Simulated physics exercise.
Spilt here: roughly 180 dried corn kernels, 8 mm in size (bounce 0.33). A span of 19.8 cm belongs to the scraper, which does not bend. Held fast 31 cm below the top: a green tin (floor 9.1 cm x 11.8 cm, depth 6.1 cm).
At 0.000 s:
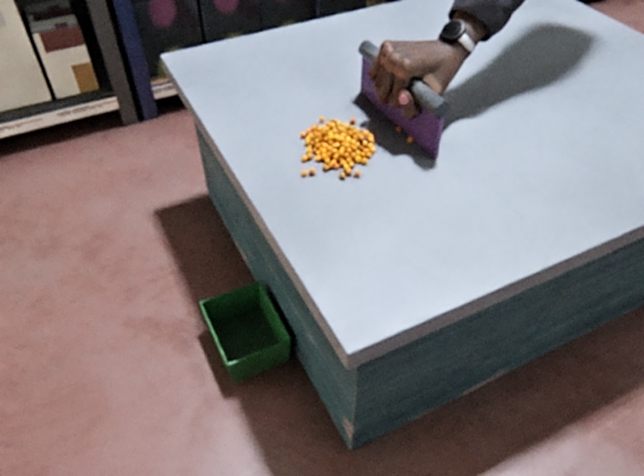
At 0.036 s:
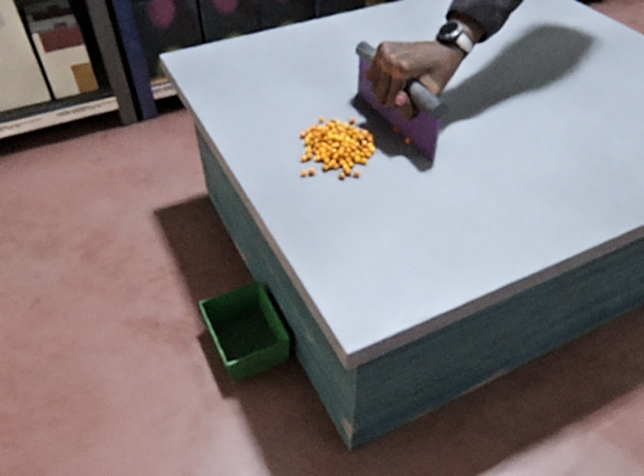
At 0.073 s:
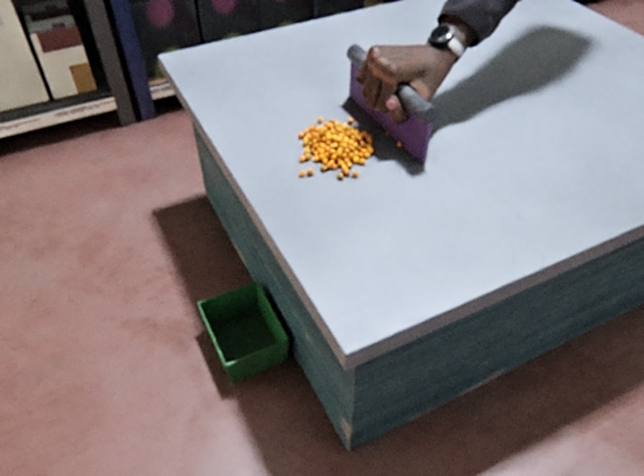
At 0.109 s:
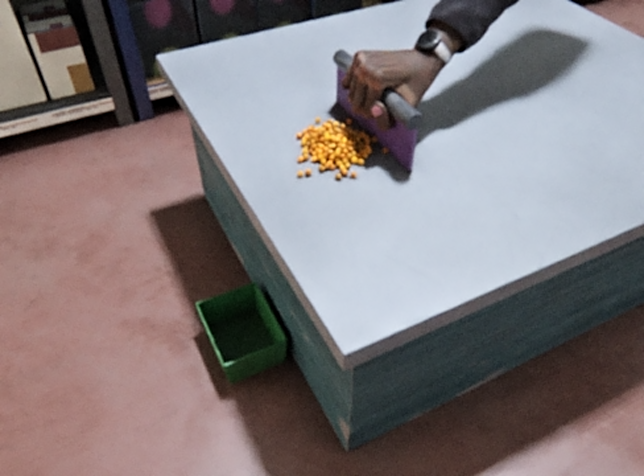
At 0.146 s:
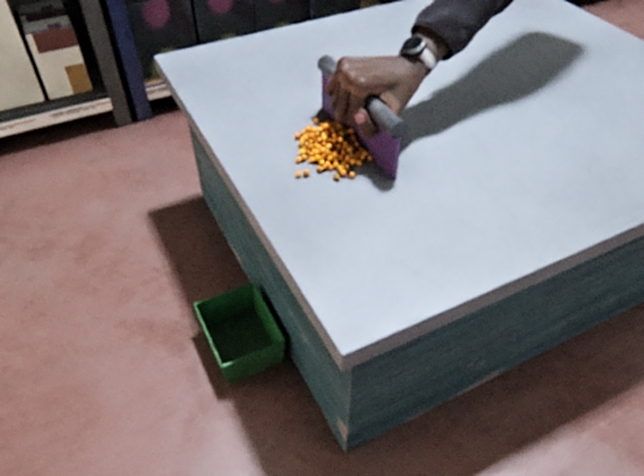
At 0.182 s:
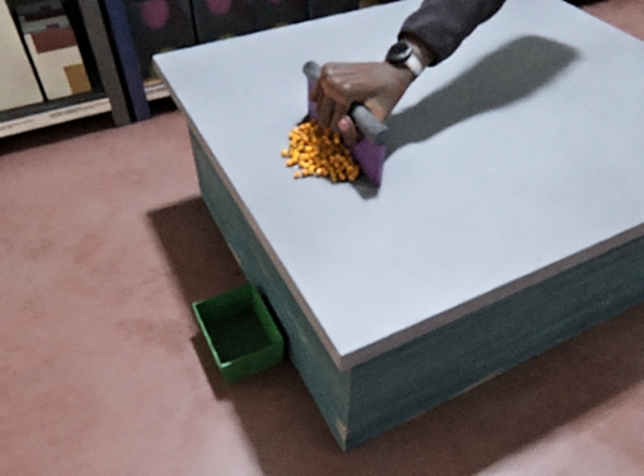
A hand slides a purple scraper left across the table, pushing a pile of corn kernels.
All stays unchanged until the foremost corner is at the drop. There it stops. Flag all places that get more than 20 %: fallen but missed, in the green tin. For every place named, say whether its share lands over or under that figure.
Fallen but missed - over, green tin - under.
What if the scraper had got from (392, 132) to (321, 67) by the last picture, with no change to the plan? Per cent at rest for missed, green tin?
At rest, 70 % misses and the green tin ends with 15 %.
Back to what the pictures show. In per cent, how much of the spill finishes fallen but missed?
Estimate: Around 95 per cent.
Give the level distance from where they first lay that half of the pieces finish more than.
About 34 cm.
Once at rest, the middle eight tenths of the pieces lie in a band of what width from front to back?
22 cm.
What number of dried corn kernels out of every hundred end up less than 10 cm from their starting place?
About 0 %.
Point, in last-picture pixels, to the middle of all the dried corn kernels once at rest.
(158, 384).
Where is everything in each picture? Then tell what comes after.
Scraper from (440, 125) to (364, 61); moved 0.0 cm; pieces shifted so far, 0; middle of the spill at (337, 138); green tin at (244, 320), in the first picture.
Scraper from (437, 126) to (362, 62); moved 0.4 cm; pieces shifted so far, 0; middle of the spill at (336, 138), in the second picture.
Scraper from (428, 130) to (353, 65); moved 1.8 cm; pieces shifted so far, 2; middle of the spill at (334, 138), in the third picture.
Scraper from (413, 137) to (340, 70); moved 4.0 cm; pieces shifted so far, 2; middle of the spill at (333, 139), in the fourth picture.
Scraper from (397, 145) to (324, 76); moved 6.6 cm; pieces shifted so far, 62; middle of the spill at (329, 139), in the fifth picture.
Scraper from (381, 152) to (310, 82); moved 9.0 cm; pieces shifted so far, 170; middle of the spill at (315, 140); green tin at (237, 322). Its speed is about 0.68 m/s, heading 11 degrees towards the viewer, in the sixth picture.
Then, at 0.35 s, scraper 20 cm from its start, spill 15 cm wide; still on top 100 %.
Then, at 0.52 s, scraper 25 cm from its start, spill 18 cm wide; off the edge, not caught 100 %.
Then, at 0.67 s, scraper 25 cm from its start, spill 21 cm wide; green tin 5 %, off the edge, not caught 95 %.
In the end, at 1.5 s, green tin 5 %, fallen but missed 95 %, still on top 0 %.
